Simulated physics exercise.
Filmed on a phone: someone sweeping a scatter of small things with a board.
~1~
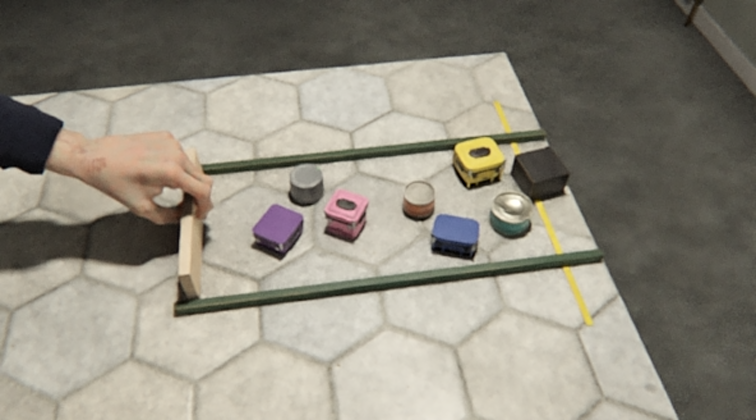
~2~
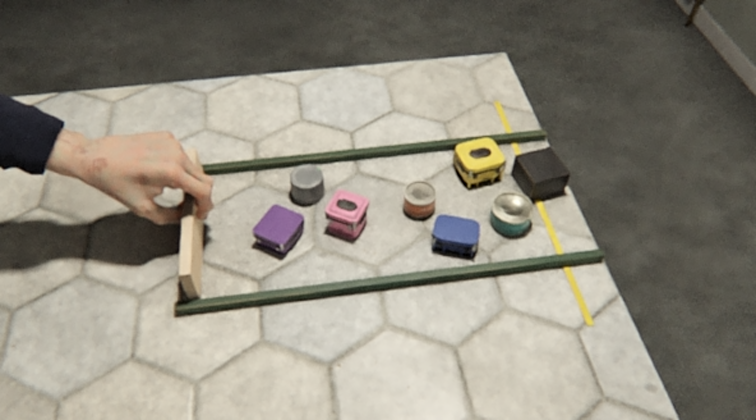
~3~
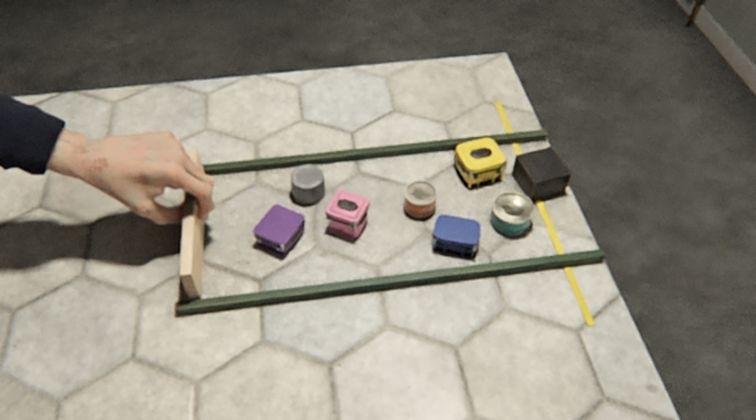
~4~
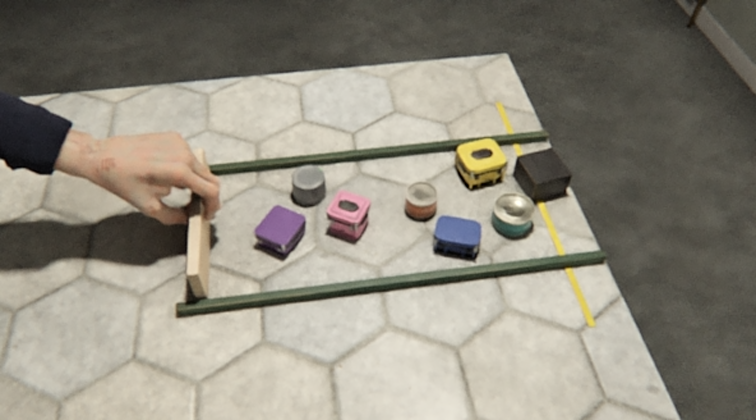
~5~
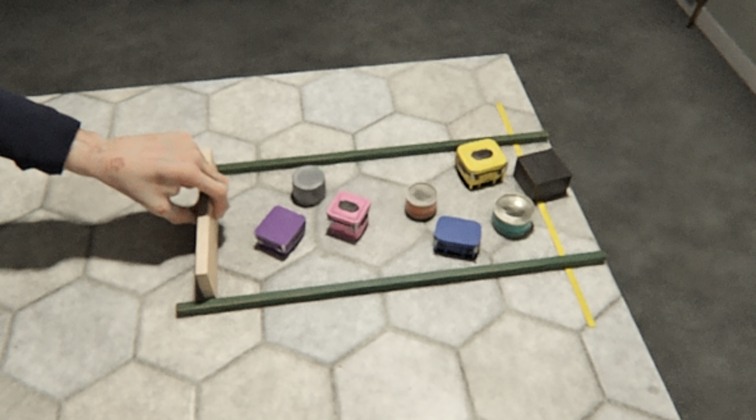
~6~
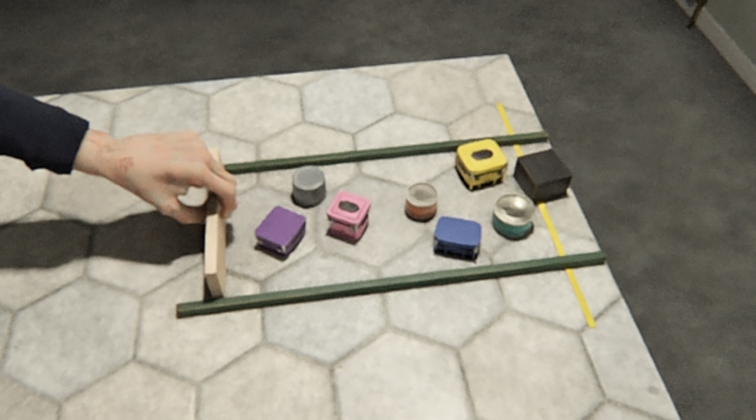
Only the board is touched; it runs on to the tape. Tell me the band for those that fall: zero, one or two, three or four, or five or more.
The number that fall off is five or more.
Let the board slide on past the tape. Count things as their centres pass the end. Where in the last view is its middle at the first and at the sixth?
About (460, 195), then (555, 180).
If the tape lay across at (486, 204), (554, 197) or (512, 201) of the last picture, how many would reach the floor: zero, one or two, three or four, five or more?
Taking them in turn, just one or two; more than four; one or two.
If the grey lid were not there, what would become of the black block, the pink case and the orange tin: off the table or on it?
The black block drops off, the pink case falls, the orange tin is lost.
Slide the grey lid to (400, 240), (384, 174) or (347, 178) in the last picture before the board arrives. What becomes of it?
In turn it stays on; stays on; does not fall.
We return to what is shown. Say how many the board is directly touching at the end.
That makes 3.
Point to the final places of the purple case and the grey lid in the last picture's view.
The purple case at (556, 190), the grey lid at (543, 160).
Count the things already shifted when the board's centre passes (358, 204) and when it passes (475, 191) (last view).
First 4, then 8.
Early on, none off yet; black block at rest near (542, 176); turquoise tin at rest near (513, 216); yellow case at rest near (480, 164).
A while later, none off yet; black block moving near (551, 174); turquoise tin travelled a little near (531, 218); yellow case moving near (485, 163).
Finally, the number that fall off is five or more; lost, pink case, orange tin, yellow case, turquoise tin and black block.
